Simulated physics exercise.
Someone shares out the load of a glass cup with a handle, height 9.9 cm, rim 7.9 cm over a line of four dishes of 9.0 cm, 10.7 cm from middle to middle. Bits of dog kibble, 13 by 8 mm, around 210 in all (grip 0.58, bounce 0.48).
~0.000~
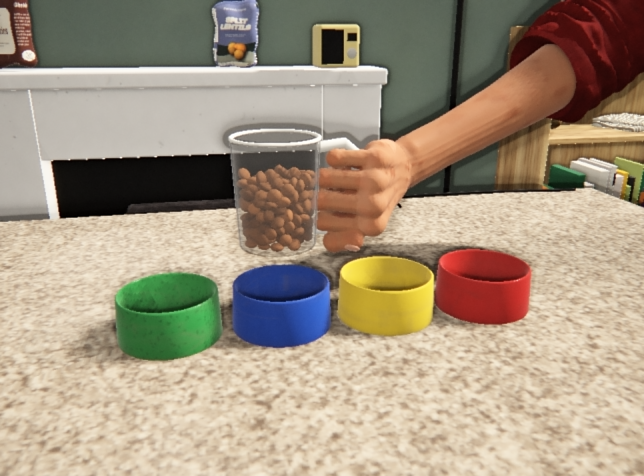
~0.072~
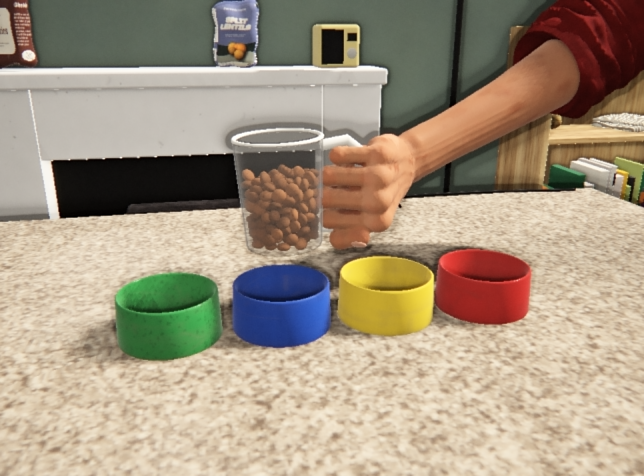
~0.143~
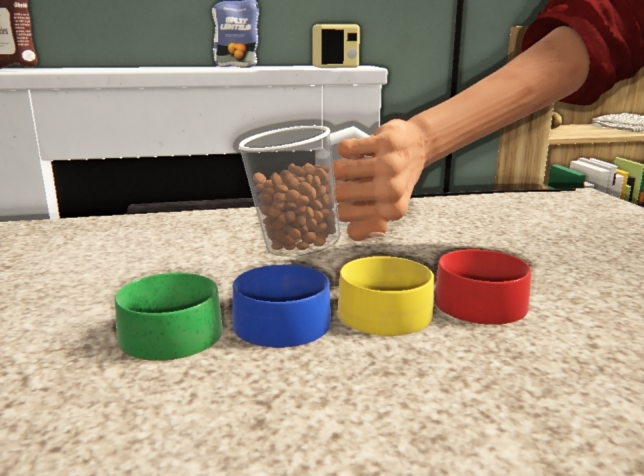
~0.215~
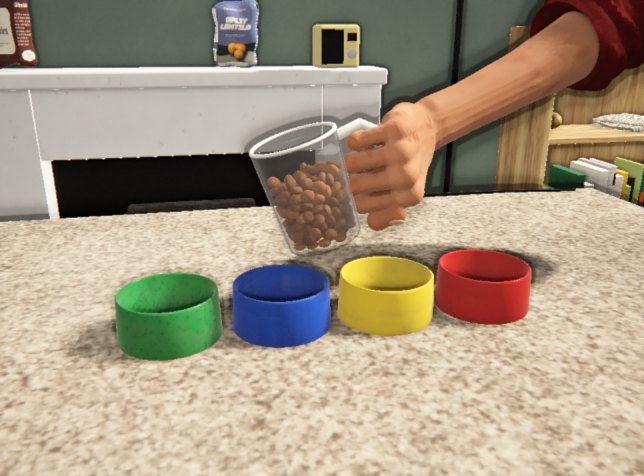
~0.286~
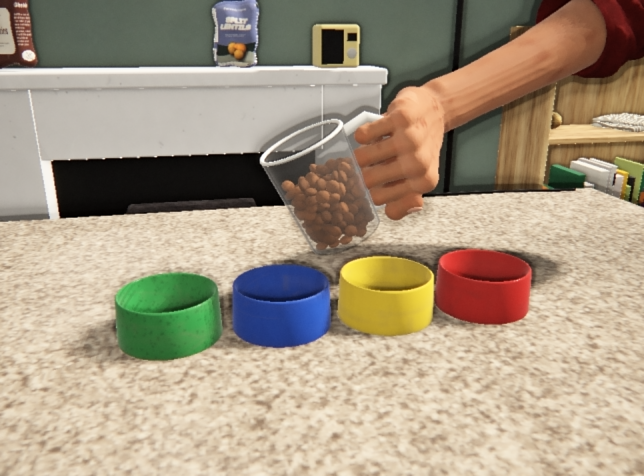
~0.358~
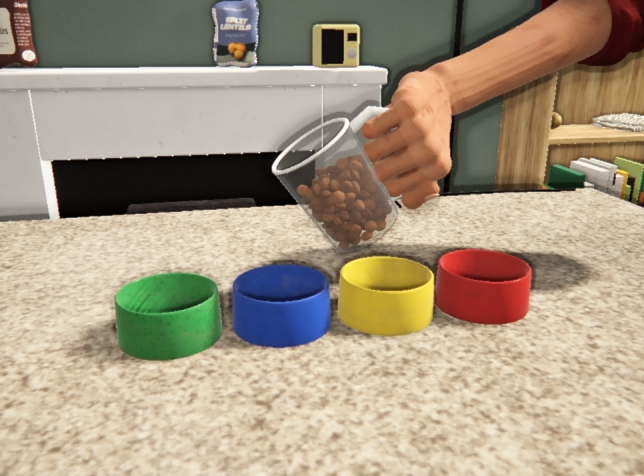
In a room with a dark green wall and a white fireplace, a speckled stone countertop is seen from slightly above, the view staying still. Green, blue, yellow and red dishes stand in a row from left to right, and behind them a red-sleeved arm holds a clear handled cup of brown kibble. The hand moves the cup rightward while tilting its rim to the left, and the pieces shift inside.
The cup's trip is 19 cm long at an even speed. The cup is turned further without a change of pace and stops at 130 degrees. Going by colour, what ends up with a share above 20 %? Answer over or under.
Red: Under, blue: Under, green: Under, yellow: Over, counter: Over.
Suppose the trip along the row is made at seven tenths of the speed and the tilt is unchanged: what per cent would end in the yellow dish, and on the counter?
In that case yellow 90; counter 10.
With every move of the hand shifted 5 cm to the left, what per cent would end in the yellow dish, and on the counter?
Then: Yellow 100, counter 0.
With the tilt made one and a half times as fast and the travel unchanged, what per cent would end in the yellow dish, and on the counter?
Then: Yellow 80, counter 20.
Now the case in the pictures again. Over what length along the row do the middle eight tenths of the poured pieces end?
Some 8 cm.
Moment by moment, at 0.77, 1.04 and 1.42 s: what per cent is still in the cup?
In turn: 100, 95, 5.
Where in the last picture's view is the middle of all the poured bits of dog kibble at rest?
Around (400, 301).
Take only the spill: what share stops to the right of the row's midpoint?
Some 100 per cent.
Then, at 0.77 s, tilt 80 degrees; cup holds 100 %.
After 1.04 s, tilt 111 degrees; cup holds 95 %, yellow 5 %.
After 1.42 s, tilt 130 degrees; cup holds 5 %, yellow 55 %.
By 2.2 s all is still; red 0 %, blue 0 %, green 0 %, yellow 60 %, counter 40 %.
